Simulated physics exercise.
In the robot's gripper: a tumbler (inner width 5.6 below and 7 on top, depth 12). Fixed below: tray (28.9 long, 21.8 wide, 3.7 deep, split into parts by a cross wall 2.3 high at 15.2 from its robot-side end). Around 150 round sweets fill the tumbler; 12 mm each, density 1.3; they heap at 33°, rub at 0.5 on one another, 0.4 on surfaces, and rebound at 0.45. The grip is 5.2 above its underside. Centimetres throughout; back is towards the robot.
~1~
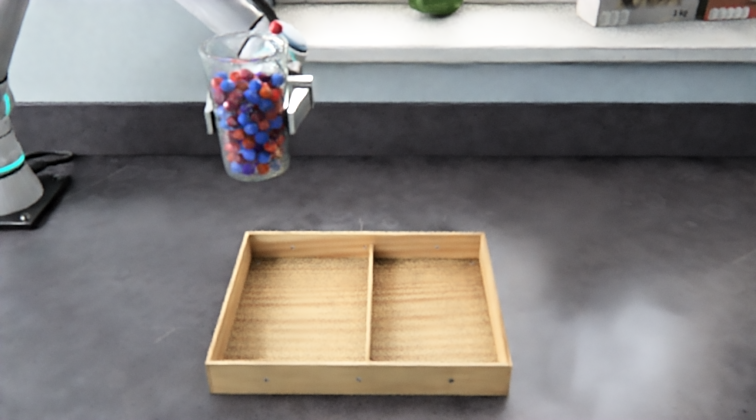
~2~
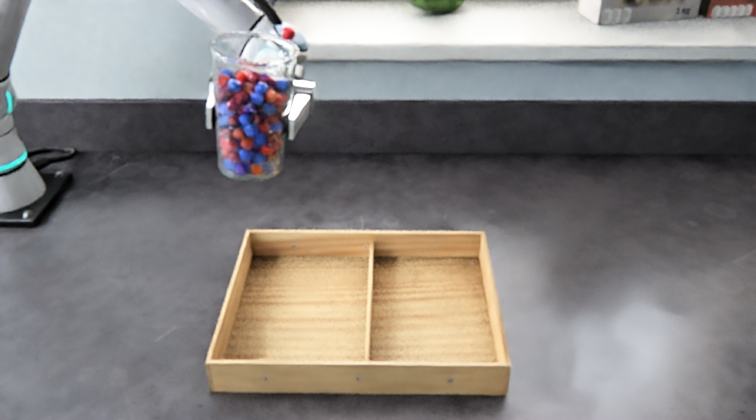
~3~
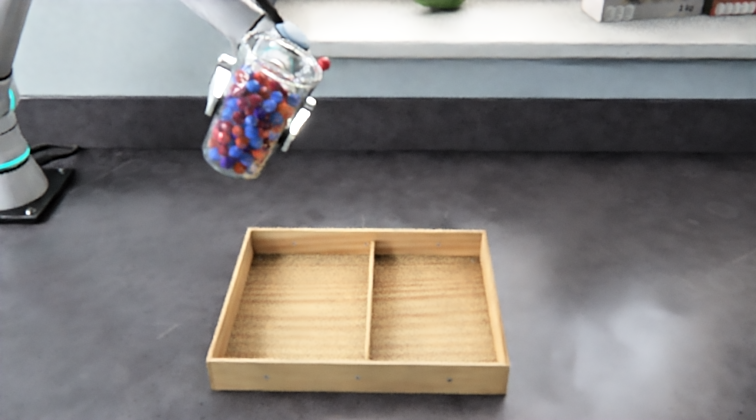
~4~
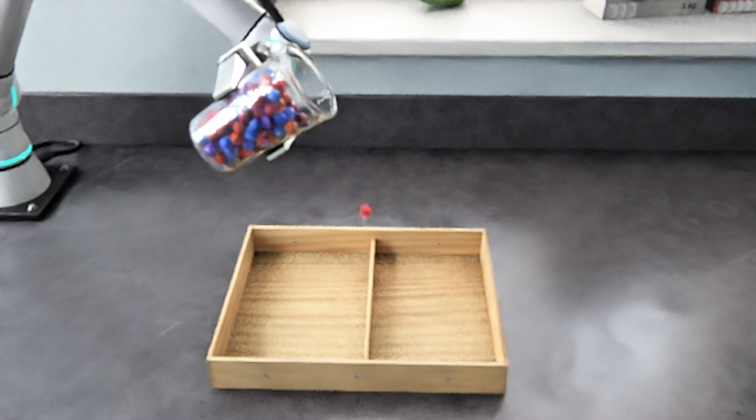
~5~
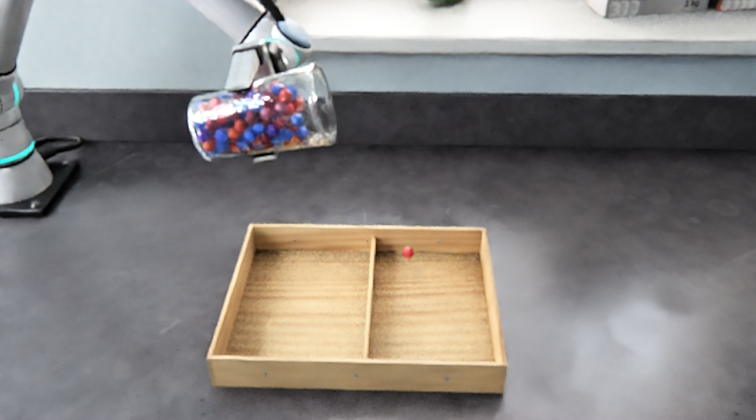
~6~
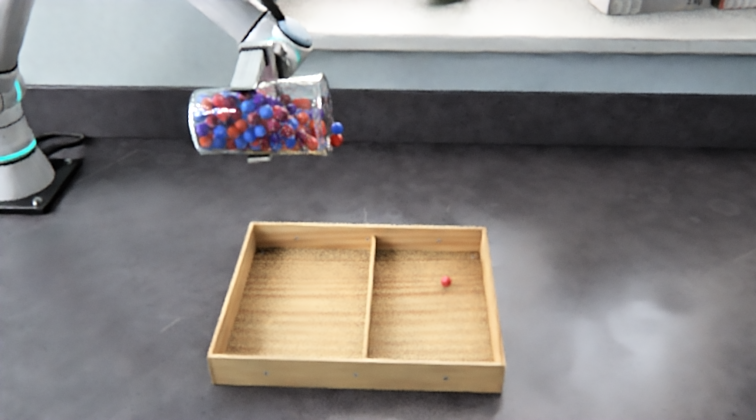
A robot gripper holds a clear glass tumbler full of red and blue round sweets above a divided wooden tray, and begins tilting it to the right. One red sweet drops into the tray's right compartment and rolls forward while the tumbler turns nearly horizontal, the sweets inside spreading towards its mouth.
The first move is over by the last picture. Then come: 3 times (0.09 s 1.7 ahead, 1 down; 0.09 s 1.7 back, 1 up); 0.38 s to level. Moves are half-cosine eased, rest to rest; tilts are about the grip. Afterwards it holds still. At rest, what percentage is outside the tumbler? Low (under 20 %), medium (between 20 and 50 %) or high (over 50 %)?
Outside the tumbler the share is medium, between 20 and 50 %.
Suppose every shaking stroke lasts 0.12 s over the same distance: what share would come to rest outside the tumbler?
It would be near 25 per cent.
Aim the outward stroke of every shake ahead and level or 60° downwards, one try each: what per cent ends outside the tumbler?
About 45 and 15 per cent.
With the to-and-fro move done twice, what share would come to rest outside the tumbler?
Then about 20 per cent.
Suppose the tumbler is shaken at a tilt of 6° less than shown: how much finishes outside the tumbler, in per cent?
About 15 per cent.
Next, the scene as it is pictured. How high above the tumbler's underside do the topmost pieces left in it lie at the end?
Some 8.5 cm.
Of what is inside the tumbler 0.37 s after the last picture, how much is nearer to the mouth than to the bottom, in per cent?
Some 50 per cent.
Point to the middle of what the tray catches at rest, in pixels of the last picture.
At about (434, 303).
Then, 0.37 s later, tilted 85° forward, highest piece 26 above the table; 129 in the tumbler, 13 in the far-side part, 1 in the robot-side part, 11 in flight or on a rim.
Then, 0.74 s later, tilted 40° forward, highest piece 29 above the table; 106 in the tumbler, 35 in the far-side part, 7 in the robot-side part, 1 on the table or floor, 5 in flight or on a rim.
Then, 1.12 s later, level, highest piece 28 above the table; 105 in the tumbler, 40 in the far-side part, 8 in the robot-side part, 1 on the table or floor.
Then, 2.17 s later, level, highest piece 28 above the table; 105 in the tumbler, 40 in the far-side part, 8 in the robot-side part, 1 on the table or floor.
At rest, 105 in the tumbler, 40 in the far-side part, 8 in the robot-side part, 1 on the table or floor. That is 32 % outside the tumbler.
